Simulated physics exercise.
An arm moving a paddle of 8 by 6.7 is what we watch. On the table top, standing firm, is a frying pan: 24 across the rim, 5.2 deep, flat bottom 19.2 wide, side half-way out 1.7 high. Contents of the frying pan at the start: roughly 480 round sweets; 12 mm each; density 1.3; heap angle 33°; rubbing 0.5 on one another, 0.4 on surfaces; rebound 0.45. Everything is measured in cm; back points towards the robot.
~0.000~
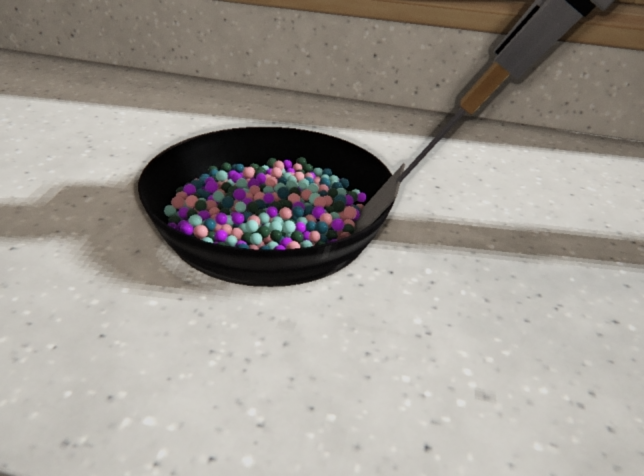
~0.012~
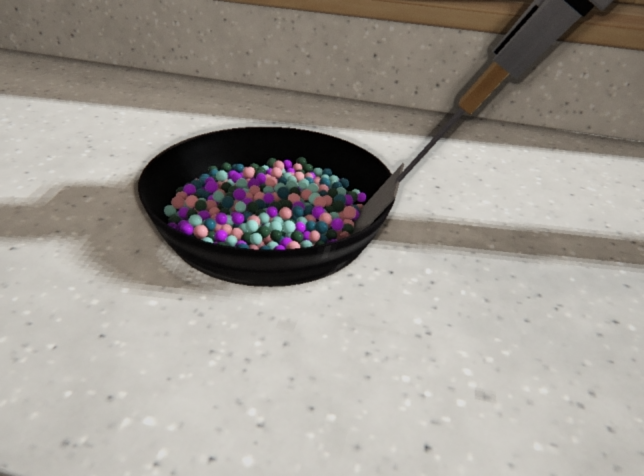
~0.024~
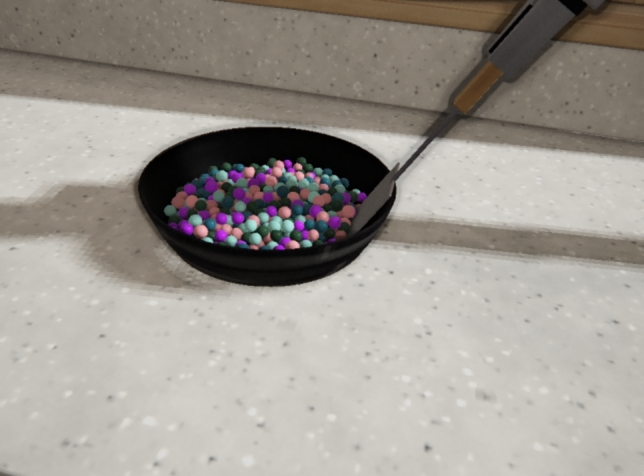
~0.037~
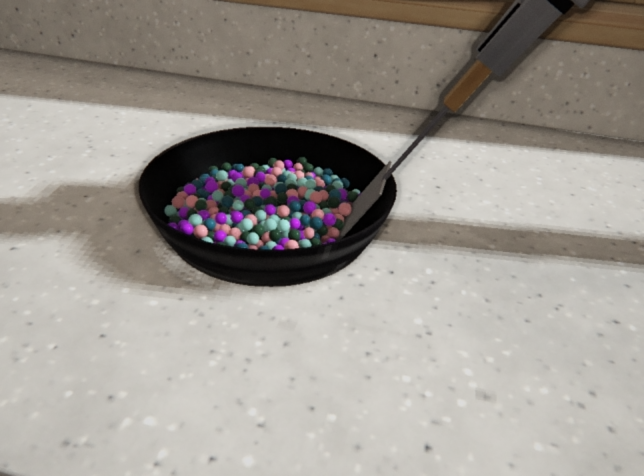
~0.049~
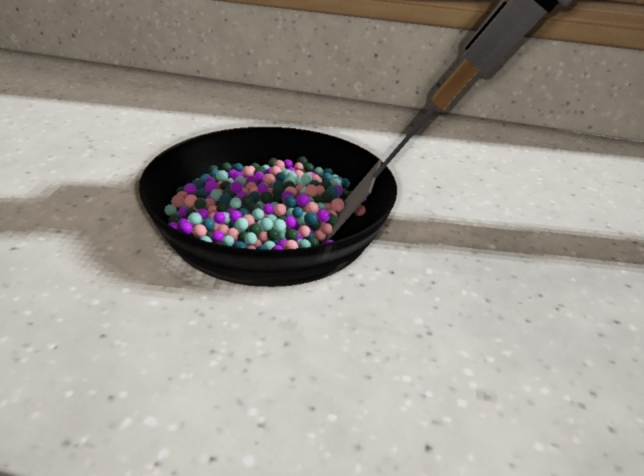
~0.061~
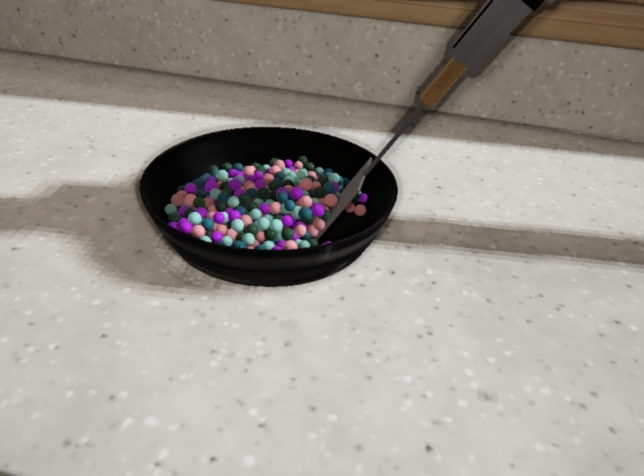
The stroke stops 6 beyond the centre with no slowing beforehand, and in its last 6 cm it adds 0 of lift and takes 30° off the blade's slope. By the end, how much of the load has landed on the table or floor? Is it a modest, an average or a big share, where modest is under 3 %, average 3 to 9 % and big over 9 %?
Modest.
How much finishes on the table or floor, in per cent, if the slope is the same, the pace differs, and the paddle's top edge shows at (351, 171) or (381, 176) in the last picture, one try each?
Estimates: Near 0 %, near 0 %.
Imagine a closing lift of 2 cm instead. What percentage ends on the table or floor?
I'd reckon around 0 per cent.
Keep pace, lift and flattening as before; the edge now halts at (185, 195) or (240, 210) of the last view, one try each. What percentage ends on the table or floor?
The two tries give near 5 and near 0 in a hundred.
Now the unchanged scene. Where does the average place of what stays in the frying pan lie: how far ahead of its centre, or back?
Ahead of centre, near 3.0 centimetres.
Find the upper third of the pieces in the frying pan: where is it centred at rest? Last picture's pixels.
(215, 183).
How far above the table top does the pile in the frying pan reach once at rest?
Top of the heap: Roughly 6.0 cm above the table top.
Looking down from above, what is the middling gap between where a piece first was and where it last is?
It comes out at about 2 cm.
After 0.11 s, sloping 60°, highest piece 6 above the table; 484 in the frying pan.
After 0.15 s, sloping 48°, highest piece 7 above the table; 484 in the frying pan.
After 0.38 s, sloping 30°, highest piece 5 above the table; 484 in the frying pan.
After 1.43 s, sloping 30°, highest piece 5 above the table; 484 in the frying pan.
In the end, 484 in the frying pan. That is 0 % on the table or floor.
